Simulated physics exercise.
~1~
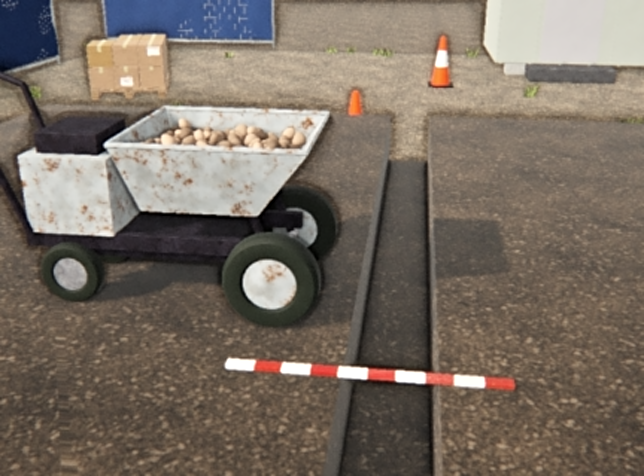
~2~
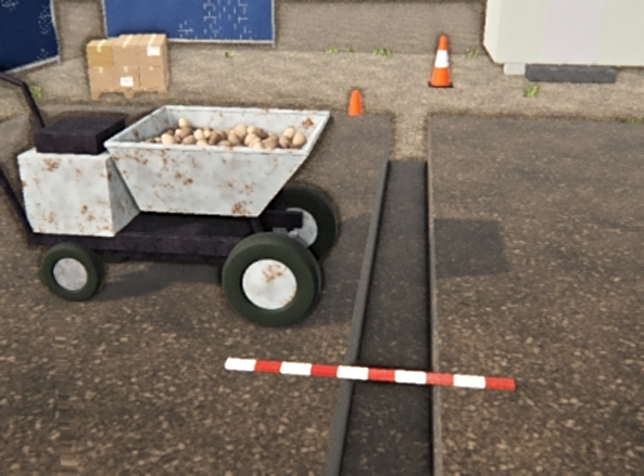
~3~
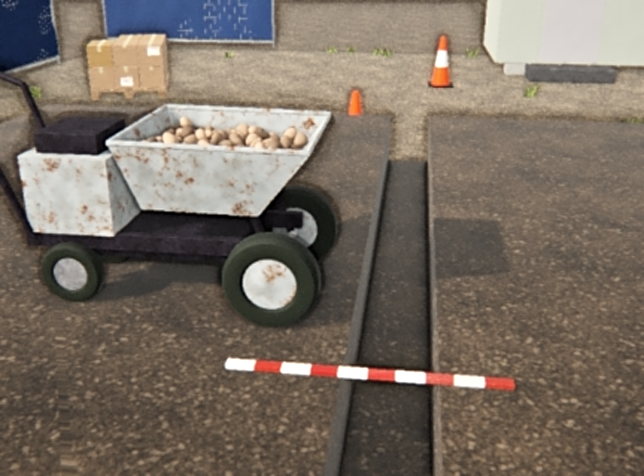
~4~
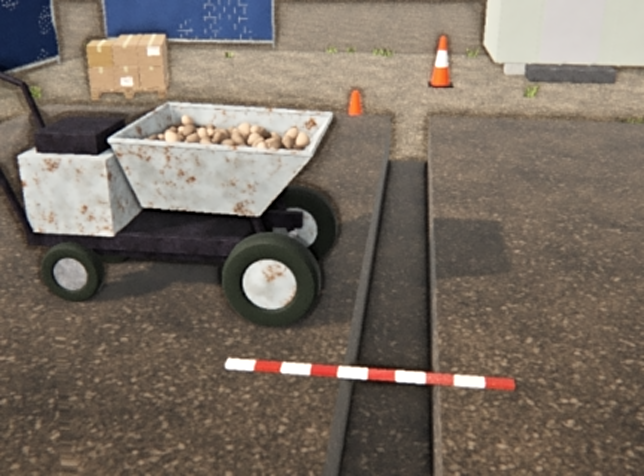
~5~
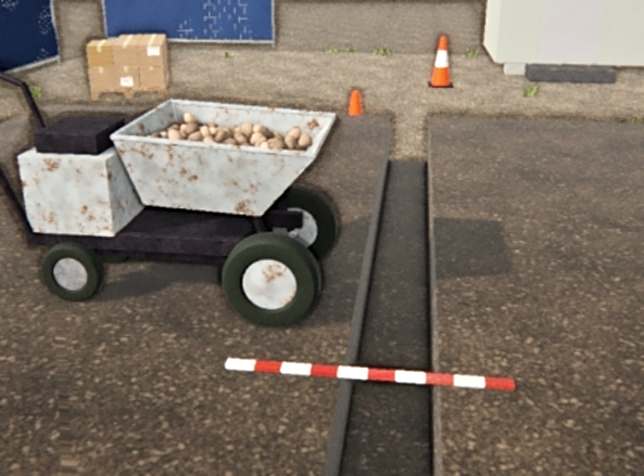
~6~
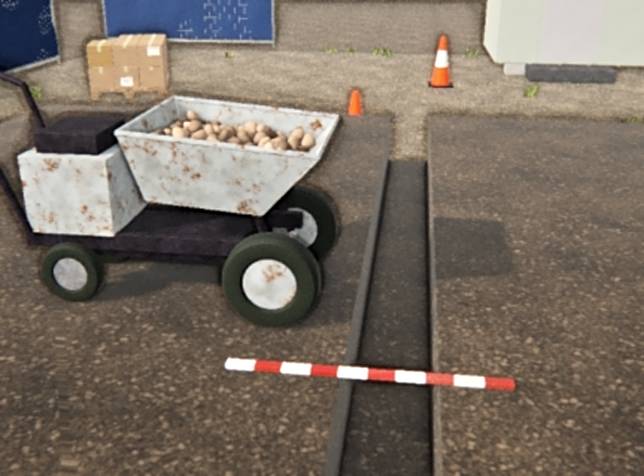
A rusty white motor barrow slowly tilts its skip of rounded stones slightly to the right.
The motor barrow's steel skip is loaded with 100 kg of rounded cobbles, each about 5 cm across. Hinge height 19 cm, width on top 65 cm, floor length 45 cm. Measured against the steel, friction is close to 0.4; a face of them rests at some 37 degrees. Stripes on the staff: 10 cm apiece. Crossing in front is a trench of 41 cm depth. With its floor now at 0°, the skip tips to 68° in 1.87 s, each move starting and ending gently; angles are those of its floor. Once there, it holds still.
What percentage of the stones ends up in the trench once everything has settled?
About 45 per cent.
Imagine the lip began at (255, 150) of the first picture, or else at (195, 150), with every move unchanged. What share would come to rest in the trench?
The first start gives about 90 per cent, the second about 85.
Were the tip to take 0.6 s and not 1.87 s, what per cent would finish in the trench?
Around 25 per cent would end in the trench.
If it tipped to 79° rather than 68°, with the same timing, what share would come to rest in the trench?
In that case near 35 per cent.
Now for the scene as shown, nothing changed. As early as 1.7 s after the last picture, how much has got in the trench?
About 10 per cent by then.
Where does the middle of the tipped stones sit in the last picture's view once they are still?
Roughly at pixel (453, 299).
Then, 1.1 s after the last picture the floor is at 57°, 100 % in the skip; the foremost stones are at (412, 226).
Then, 1.7 s after the last picture the floor is at 68°, 55 % in the skip, 8 % in the trench, 36 % past the trench; the foremost stones are at (533, 300).
Then, 2.0 s after the last picture the floor is at 68°, 28 % in the skip, 17 % in the trench, 55 % past the trench; the foremost stones are at (601, 295).
Then, 4.0 s after the last picture the floor is at 68°, 0 % in the skip, 45 % in the trench, 55 % past the trench; the foremost stones are at (622, 286).
